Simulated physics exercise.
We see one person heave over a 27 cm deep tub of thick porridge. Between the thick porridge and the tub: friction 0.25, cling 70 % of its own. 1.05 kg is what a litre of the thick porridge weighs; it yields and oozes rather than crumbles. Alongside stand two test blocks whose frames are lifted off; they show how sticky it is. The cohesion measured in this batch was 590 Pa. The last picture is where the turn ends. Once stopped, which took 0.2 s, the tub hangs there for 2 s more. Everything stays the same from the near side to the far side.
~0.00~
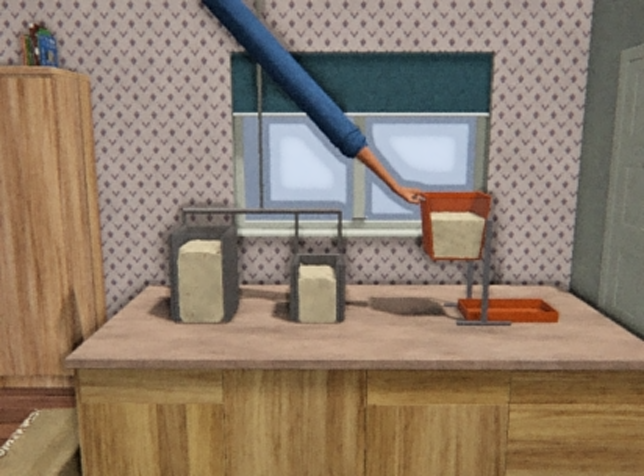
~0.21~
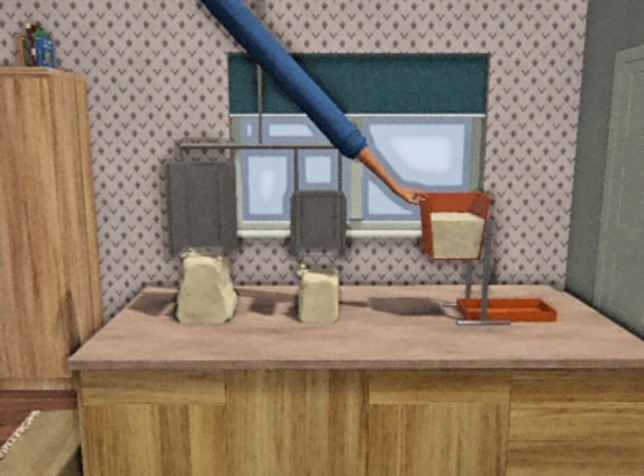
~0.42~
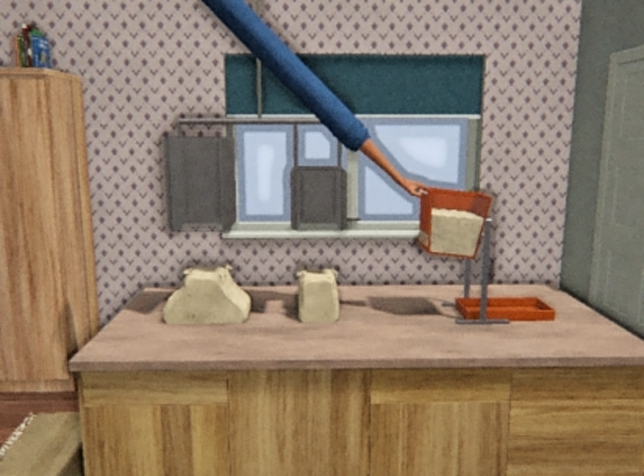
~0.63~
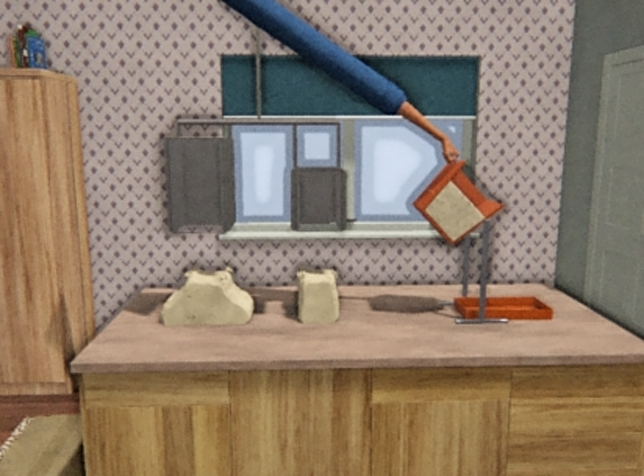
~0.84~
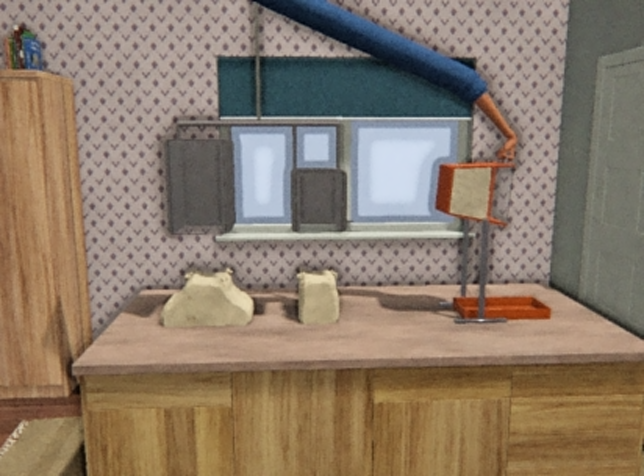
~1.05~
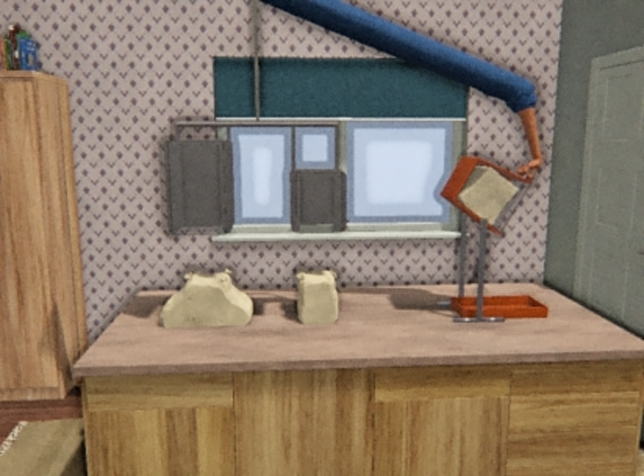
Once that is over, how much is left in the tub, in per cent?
0 %.
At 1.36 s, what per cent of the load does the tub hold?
Some 0 per cent.
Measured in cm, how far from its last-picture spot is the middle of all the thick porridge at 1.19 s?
The shift is near 13 cm.
After 1.19 s, the tub is at 120 degrees and holds 62 %.
After 1.36 s, the tub is at 120 degrees and holds 0 %.
After 1.53 s, the tub is at 120 degrees and holds 0 %.
After 1.70 s, the tub is at 120 degrees and holds 0 %.
After 3.05 s, at the end, the tub is at 120 degrees and holds 0 %.
